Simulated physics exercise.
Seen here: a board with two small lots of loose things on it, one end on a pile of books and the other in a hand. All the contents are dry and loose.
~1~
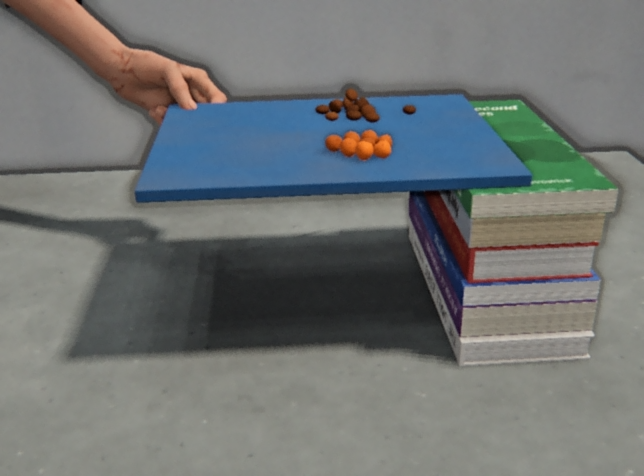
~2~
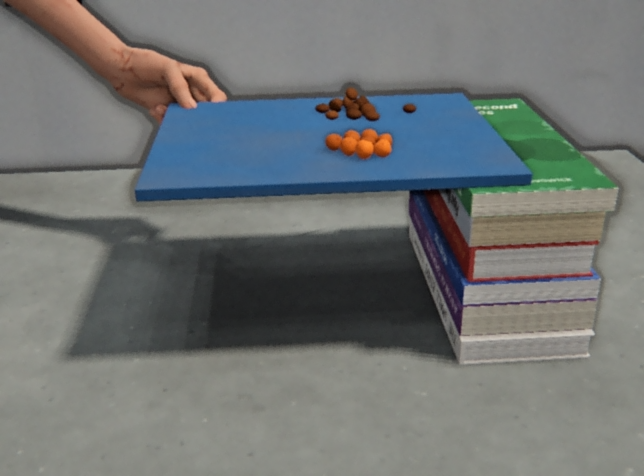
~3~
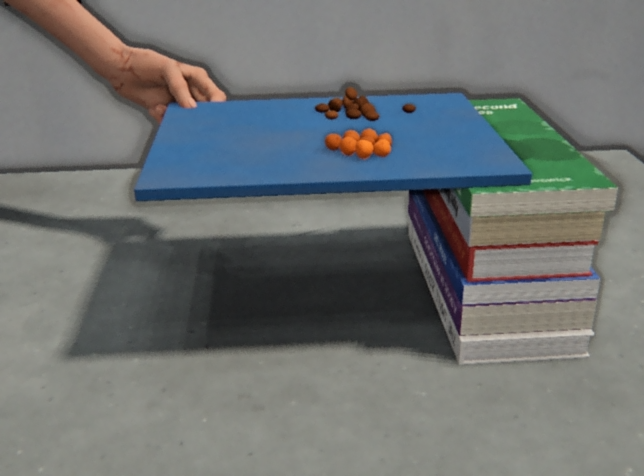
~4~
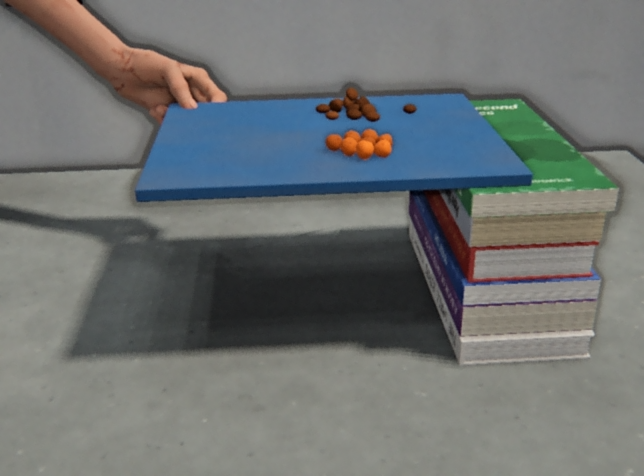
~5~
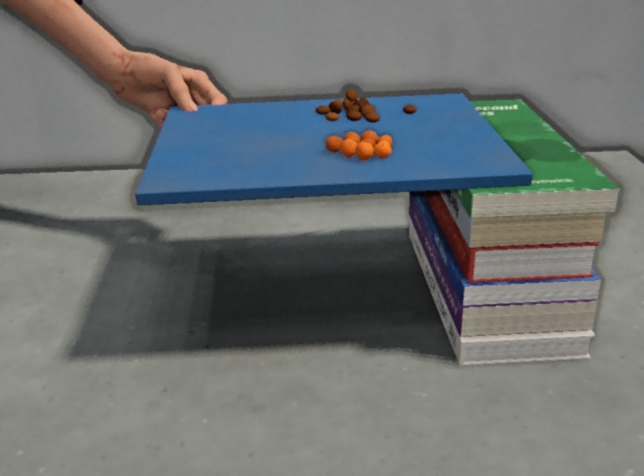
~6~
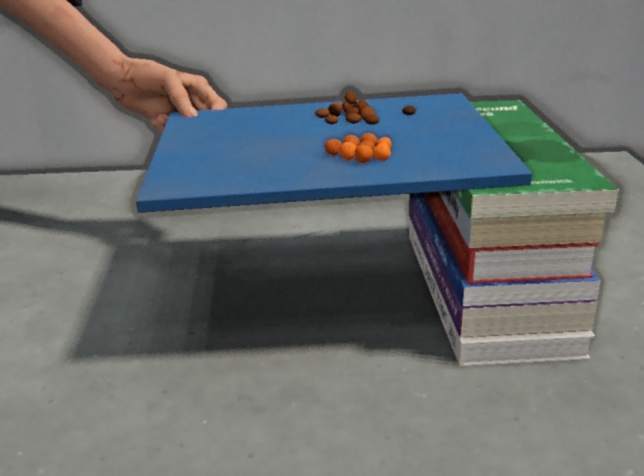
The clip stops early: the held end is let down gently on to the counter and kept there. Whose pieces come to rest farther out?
Closer lot.
Then, 0.79 s after the last picture, board sloping at 21°; near lot all still on the board; far lot all still on the board.
Then, 1.48 s after the last picture, board sloping at 37°; near lot mostly up to a board's length out; far lot mostly at the foot of the board.
Then, 2.07 s after the last picture, board resting at 38°; near lot mostly up to a board's length out; far lot mostly less than half a board's length out.
At rest, board resting at 38°; near lot mostly up to a board's length out; far lot mostly less than half a board's length out; the near lot has gone farther.
